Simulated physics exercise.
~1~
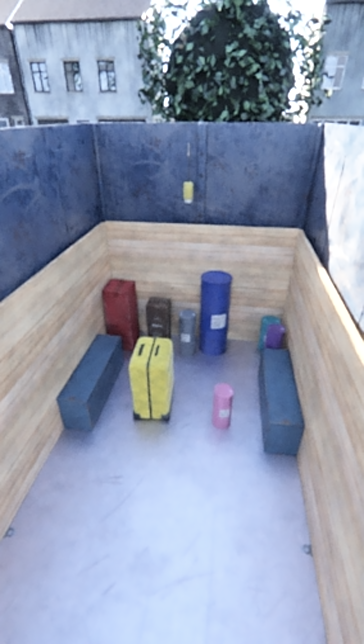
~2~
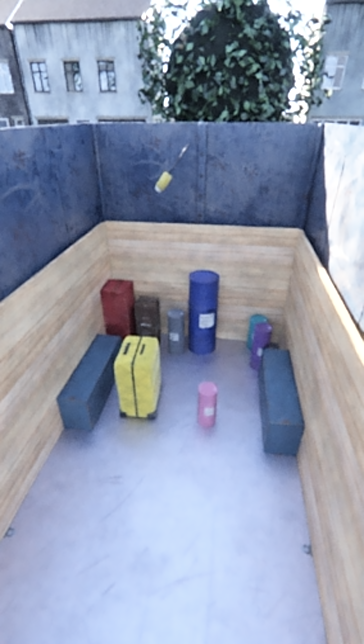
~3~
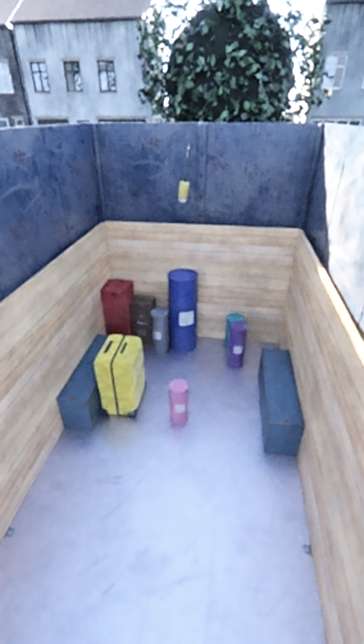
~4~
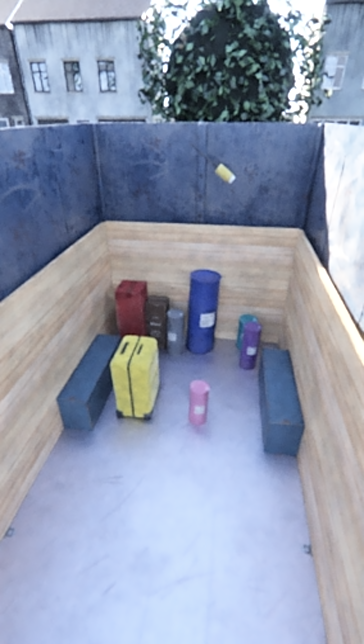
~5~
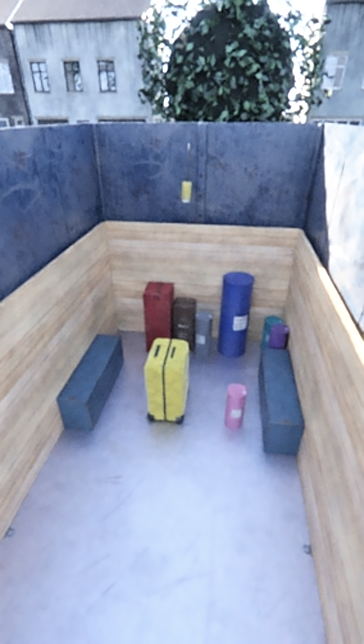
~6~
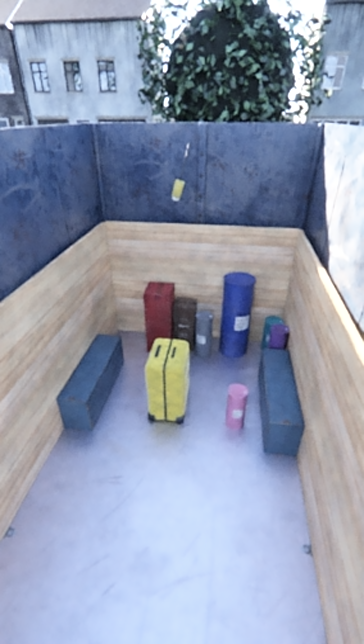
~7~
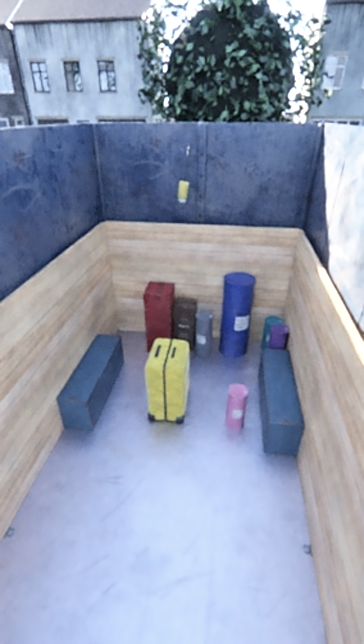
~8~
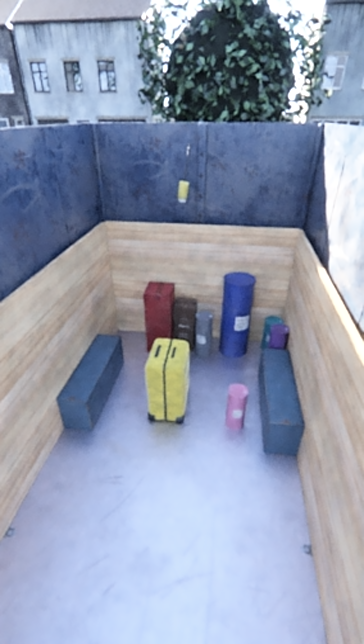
A tall blue drum stands near the back of a wood-lined van load bay, seen from the rear, with red and brown boxes and a grey canister to its left. Purple and turquoise canisters stand at the right, while a yellow case and a pink canister stand farther forward between two low wheel boxes. A small yellow lamp swings above as most of the load slides left, the yellow case ending up against the left wheel box. Everything then slides back right, the red box moving clear of its first spot. Finally the load rests upright, with only the lamp still swaying slightly.
